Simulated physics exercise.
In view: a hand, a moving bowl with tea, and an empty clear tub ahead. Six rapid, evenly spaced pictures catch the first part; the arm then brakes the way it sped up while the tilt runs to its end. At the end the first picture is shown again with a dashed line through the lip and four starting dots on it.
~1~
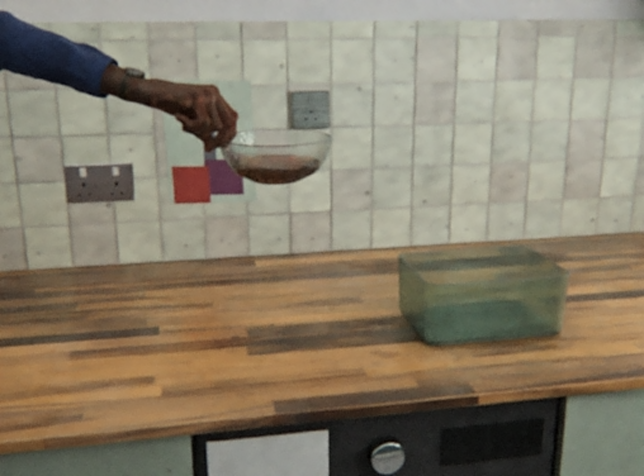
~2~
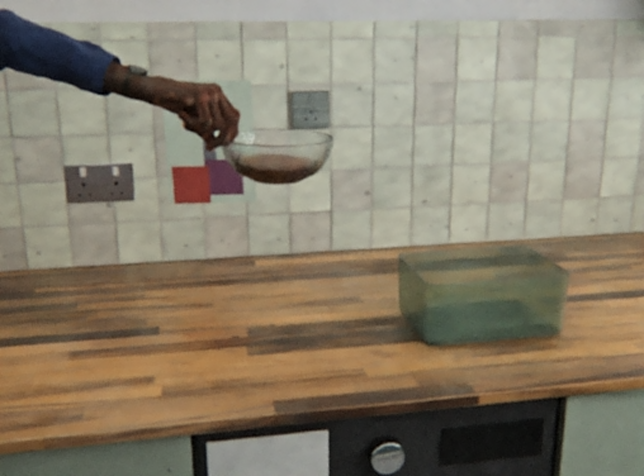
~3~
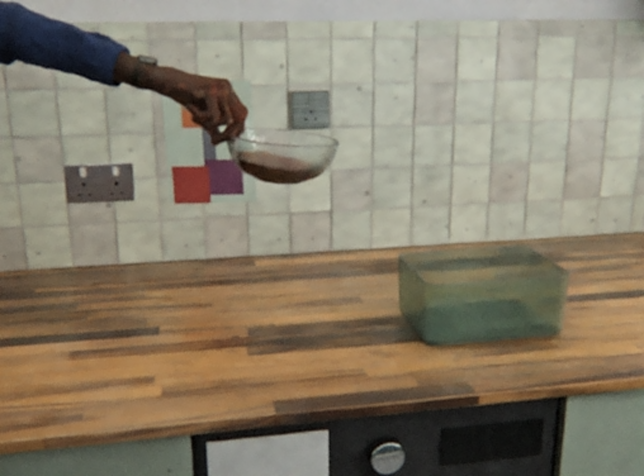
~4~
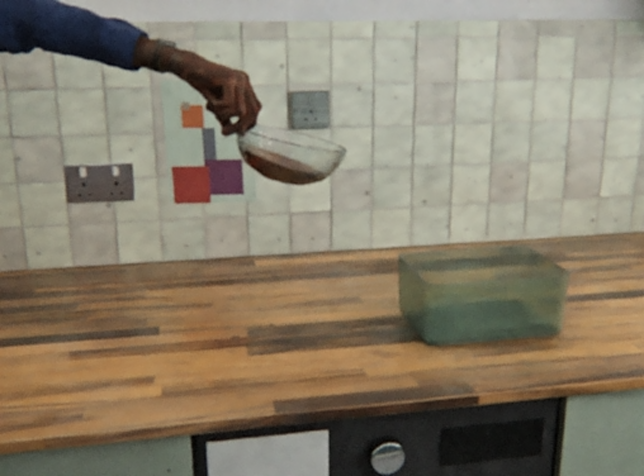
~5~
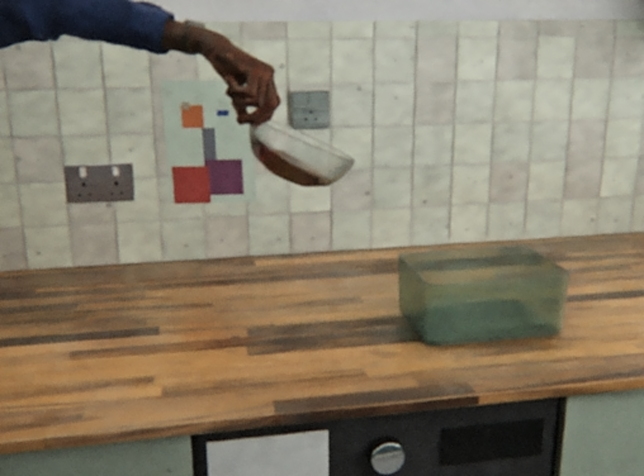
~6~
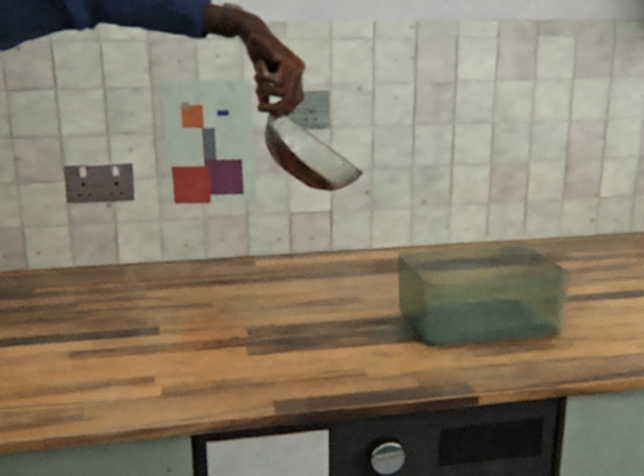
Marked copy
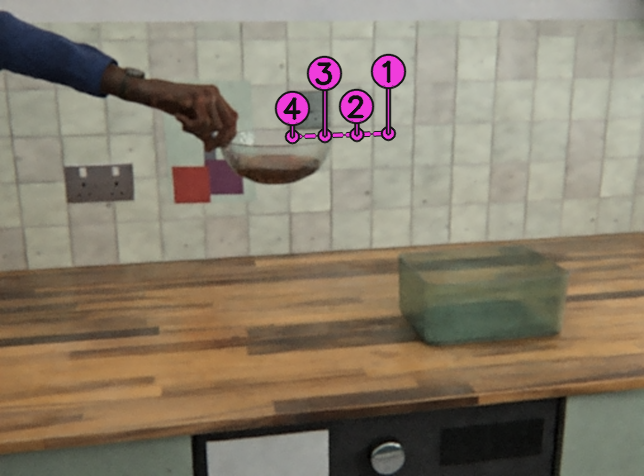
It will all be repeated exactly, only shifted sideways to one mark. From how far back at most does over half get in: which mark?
Use dot 4.
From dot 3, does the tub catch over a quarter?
Yes, clearly.
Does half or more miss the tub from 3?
No.
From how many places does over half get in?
All of the four.
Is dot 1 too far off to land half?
No, not at all.
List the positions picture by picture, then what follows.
The first picture shows upright, lip at (329, 135); tub from (423, 344) to (561, 332); nothing has left yet.
The second picture shows upright, lip at (330, 136); nothing has left yet.
The third picture shows tipped about 6°, lip at (336, 140); nothing has left yet.
The fourth picture shows tipped about 14°, lip at (344, 148); nothing has left yet.
The fifth picture shows tipped about 24°, lip at (352, 158); nothing has left yet.
The sixth picture shows tipped about 37°, lip at (360, 170); nothing has left yet.
On the marked copy, 1 at (388, 133); 2 at (356, 134); 3 at (324, 135); 4 at (292, 136).
If 1 is chosen, about 90 % lands in the tub, 8 % falls short.
If 2 is chosen, about 74 % lands in the tub, 11 % falls short and 15 % goes beside or beyond.
If 3 is chosen, about 75 % lands in the tub, 8 % falls short and 17 % goes beside or beyond.
If 4 is chosen, about 80 % lands in the tub, 11 % falls short and 9 % goes beside or beyond.
